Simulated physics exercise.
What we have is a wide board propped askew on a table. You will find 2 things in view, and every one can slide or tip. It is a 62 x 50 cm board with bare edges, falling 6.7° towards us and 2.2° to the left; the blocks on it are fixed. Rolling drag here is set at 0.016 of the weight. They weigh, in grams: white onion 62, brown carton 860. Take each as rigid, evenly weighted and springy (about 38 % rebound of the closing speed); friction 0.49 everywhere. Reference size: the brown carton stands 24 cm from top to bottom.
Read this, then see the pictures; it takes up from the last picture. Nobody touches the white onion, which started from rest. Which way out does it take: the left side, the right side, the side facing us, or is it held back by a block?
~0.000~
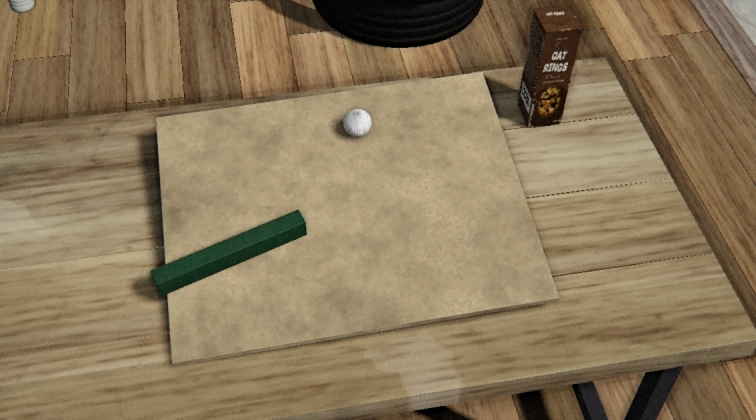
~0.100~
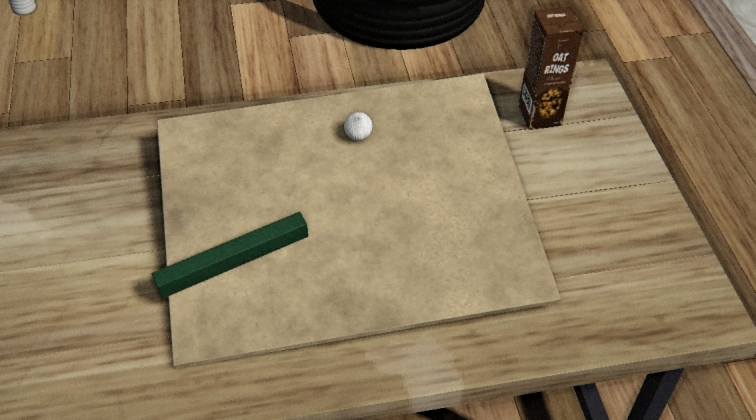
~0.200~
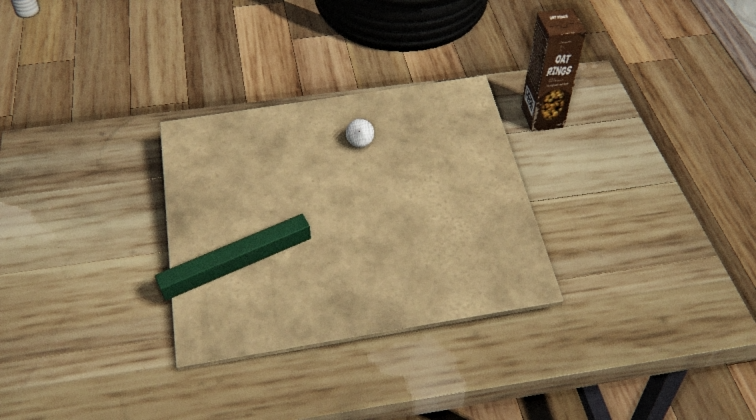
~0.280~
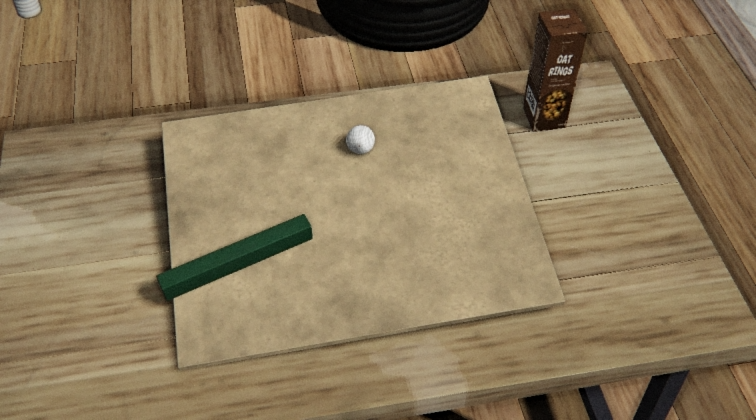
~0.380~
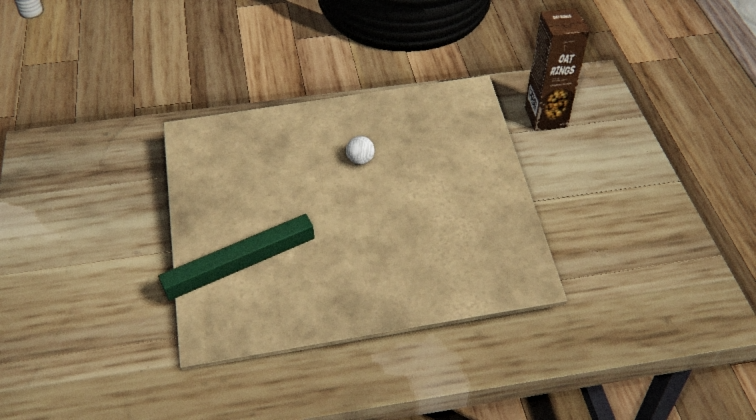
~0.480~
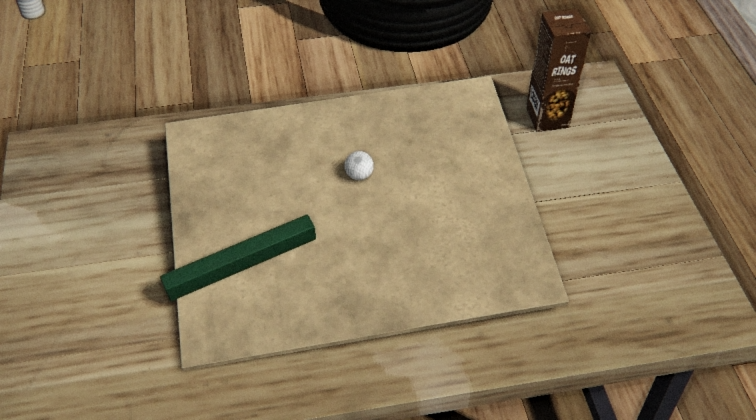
Exit: Front.
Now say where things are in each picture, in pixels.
In the first picture, 40 cm of board to the near edge; white onion (357, 123); brown carton (548, 69).
In the second picture, 39 cm of board to the near edge; white onion (359, 127); brown carton (549, 71).
In the third picture, 38 cm of board to the near edge; white onion (360, 133); brown carton (551, 72).
In the fourth picture, 37 cm of board to the near edge; white onion (361, 140); brown carton (553, 72).
In the fifth picture, 35 cm of board to the near edge; white onion (360, 151); brown carton (555, 72).
In the sixth picture, 31 cm of board to the near edge; white onion (359, 165); brown carton (556, 72).
After 0.88 s, 12 cm of board to the near edge; white onion near (341, 265).
After 1.18 s, it has gone over the near edge; white onion near (318, 399).
In the end (1.4 s), it has gone over the near edge; brown carton under 8 cm from the start.
